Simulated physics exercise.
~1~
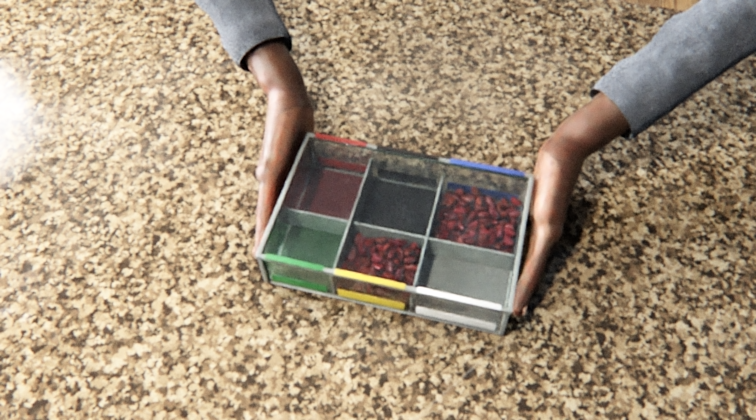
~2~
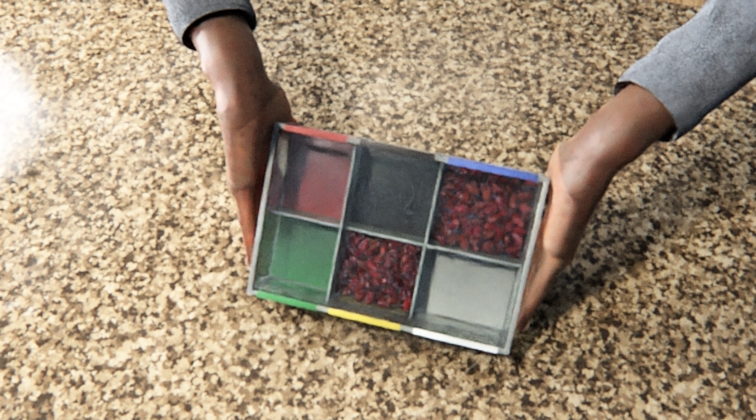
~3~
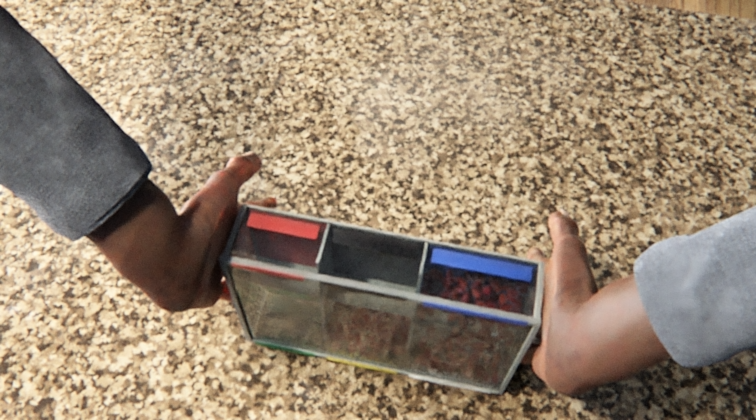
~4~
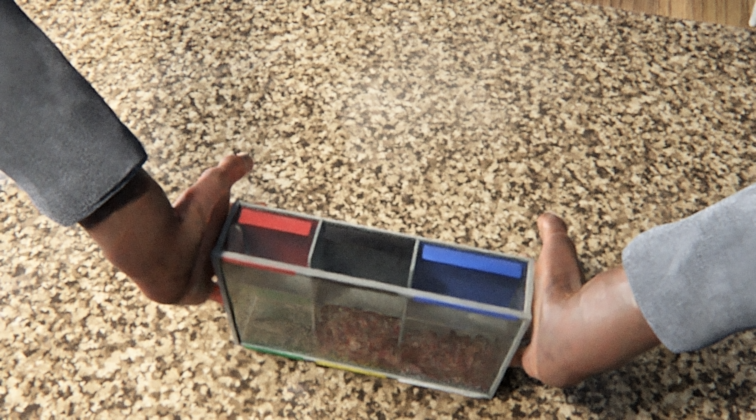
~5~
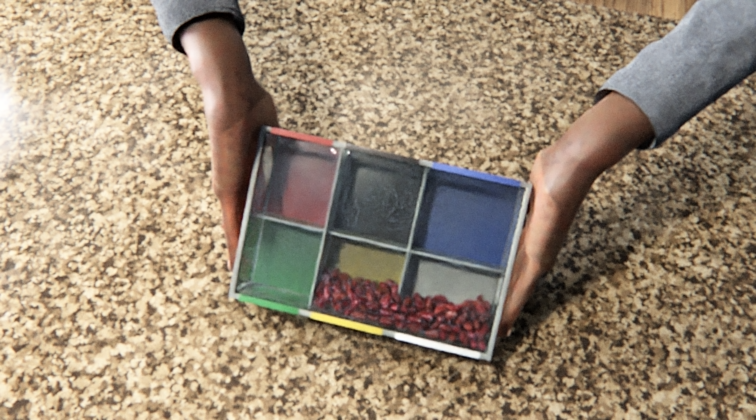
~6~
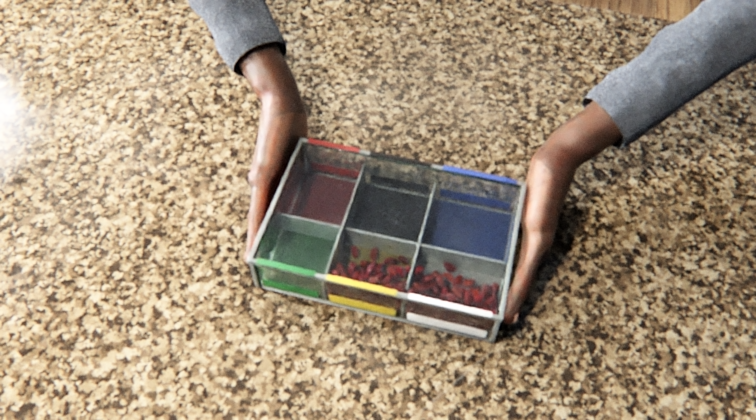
On a speckled stone countertop, two hands tip a divided clear box upright and back, red beans ending in yellow and white compartments.
